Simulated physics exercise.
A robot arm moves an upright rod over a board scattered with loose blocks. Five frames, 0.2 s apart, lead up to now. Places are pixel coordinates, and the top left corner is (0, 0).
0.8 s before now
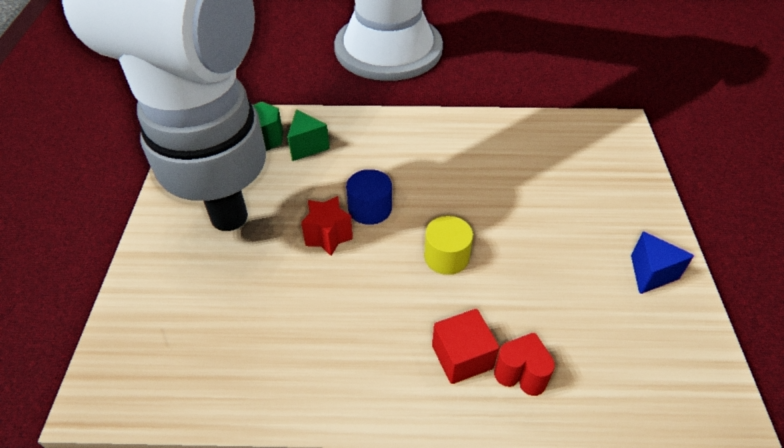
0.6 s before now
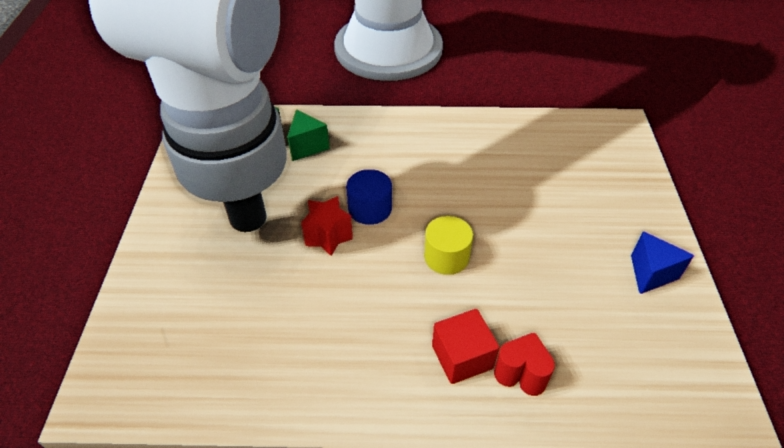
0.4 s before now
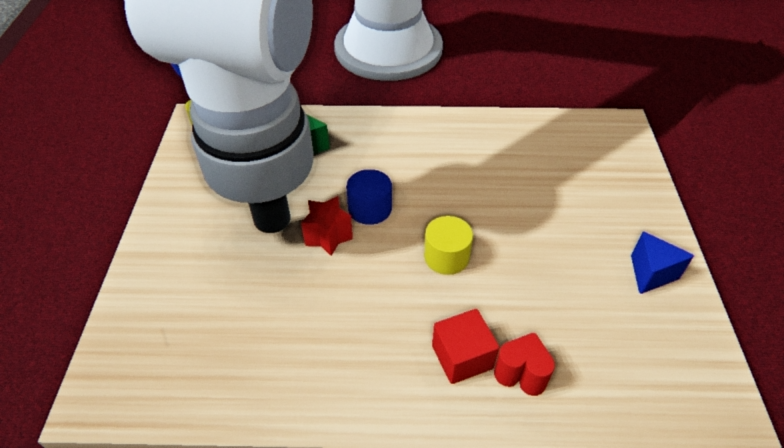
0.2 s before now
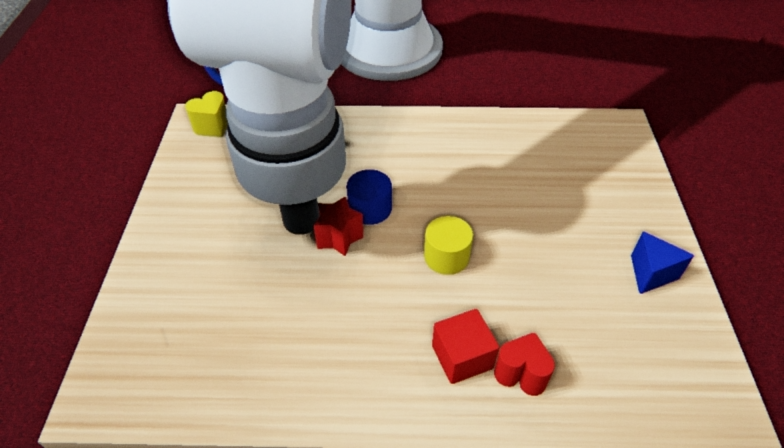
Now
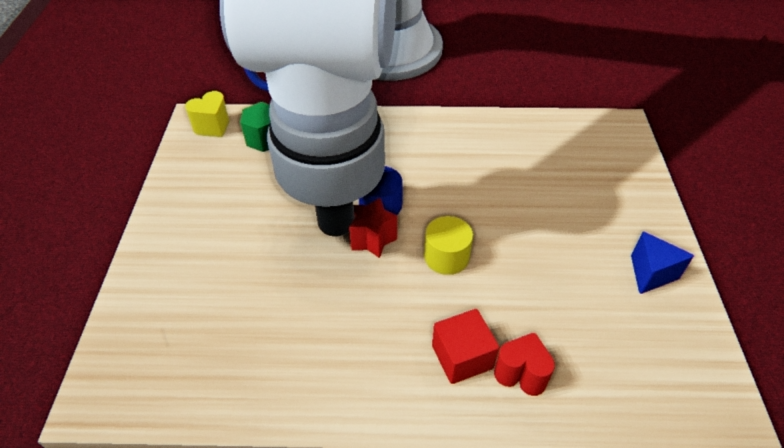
On a pale wooden board scattered with colored blocks, a robot arm holding a dark upright rod moves rightward through open space toward a red star-shaped block. The rod then meets the star and pushes it to the right, and the blue cylinder beside it shifts slightly too.
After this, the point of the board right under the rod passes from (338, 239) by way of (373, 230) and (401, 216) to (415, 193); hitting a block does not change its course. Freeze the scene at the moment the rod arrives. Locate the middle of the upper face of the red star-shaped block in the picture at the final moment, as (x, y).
It ends at (433, 204).
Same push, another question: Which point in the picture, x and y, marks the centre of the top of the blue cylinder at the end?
The top centre is at (395, 146).
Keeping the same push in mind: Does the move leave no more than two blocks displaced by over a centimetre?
I expect so.
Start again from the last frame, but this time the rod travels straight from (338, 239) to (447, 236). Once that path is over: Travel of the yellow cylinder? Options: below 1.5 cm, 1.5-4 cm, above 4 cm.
The yellow cylinder ends up quite far away, over 4 cm.
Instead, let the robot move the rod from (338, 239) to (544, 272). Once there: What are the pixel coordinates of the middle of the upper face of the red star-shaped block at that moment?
My best guess is (584, 240).
The first path, step by step. One third of the way, rod (372, 215); red star-shaped block (407, 212); blue cylinder (383, 178).
Two thirds of the way, rod (401, 200); red star-shaped block (431, 205), turned 30° clockwise; blue cylinder (394, 163).
At the end, rod (416, 178); red star-shaped block (433, 204), turned 40° clockwise; blue cylinder (395, 146); yellow cylinder unmoved.
